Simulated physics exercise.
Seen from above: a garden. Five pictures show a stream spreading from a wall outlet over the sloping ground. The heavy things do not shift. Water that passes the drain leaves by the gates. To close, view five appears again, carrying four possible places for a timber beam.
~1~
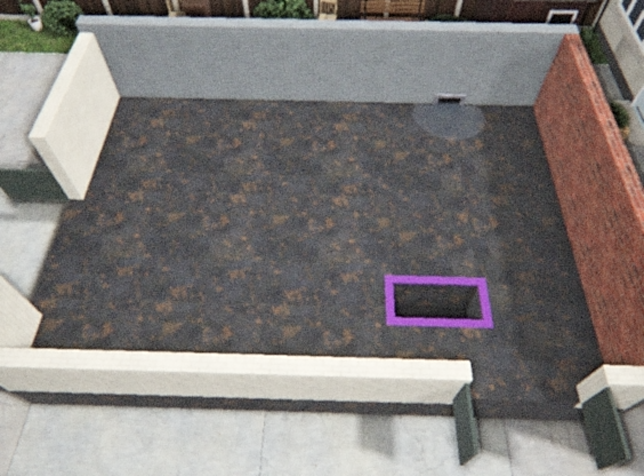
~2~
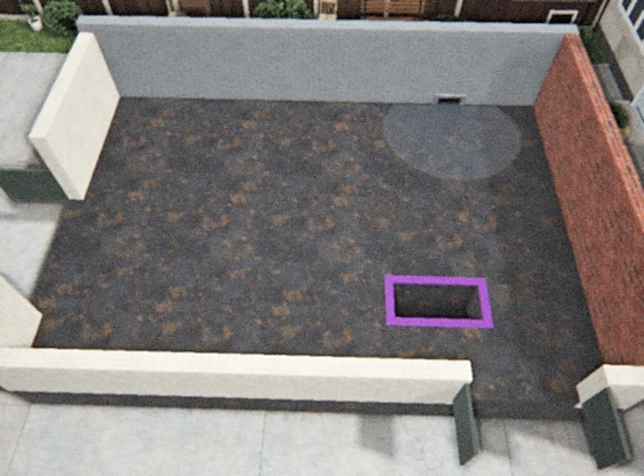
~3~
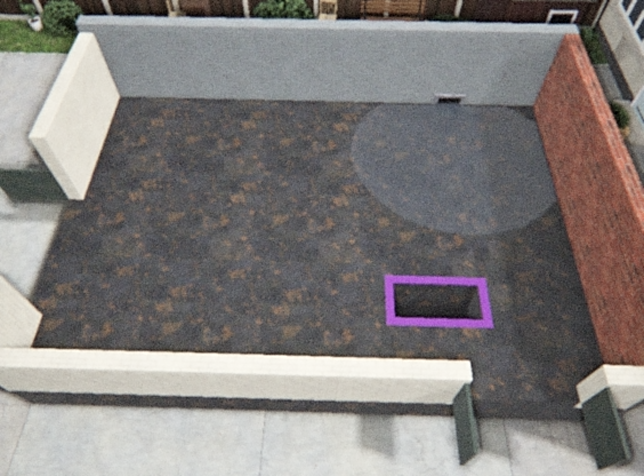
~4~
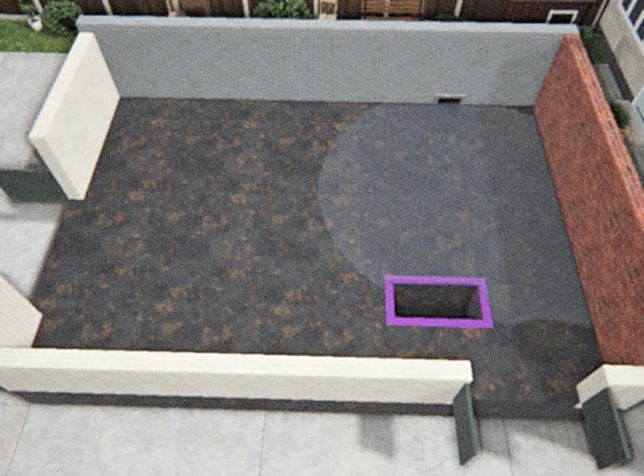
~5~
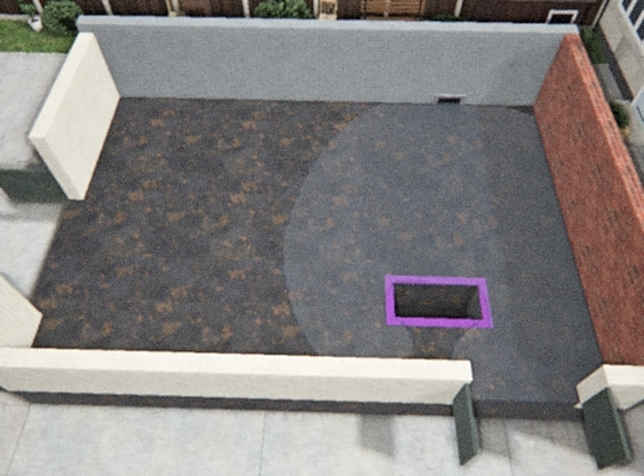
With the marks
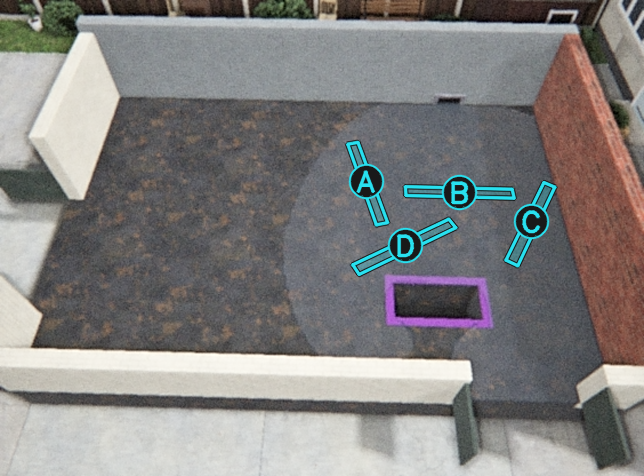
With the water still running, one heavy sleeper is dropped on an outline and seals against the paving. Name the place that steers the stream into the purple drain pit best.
It is C.
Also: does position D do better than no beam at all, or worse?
Worse.
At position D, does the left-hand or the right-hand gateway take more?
More leaves on the right.
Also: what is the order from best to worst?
C, A, B, D.
In cyan, A from (352, 143) to (382, 223); B from (405, 191) to (513, 193); C from (511, 262) to (549, 184); D from (355, 269) to (452, 223).
If A is chosen, about 44 % of the stream goes into the purple drain pit, about 53 % out by the gates.
If B is chosen, about 24 % of the stream goes into the purple drain pit, about 69 % out by the gates.
If C is chosen, about 65 % of the stream goes into the purple drain pit, about 29 % out by the gates.
If D is chosen, about 19 % of the stream goes into the purple drain pit, about 75 % out by the gates.
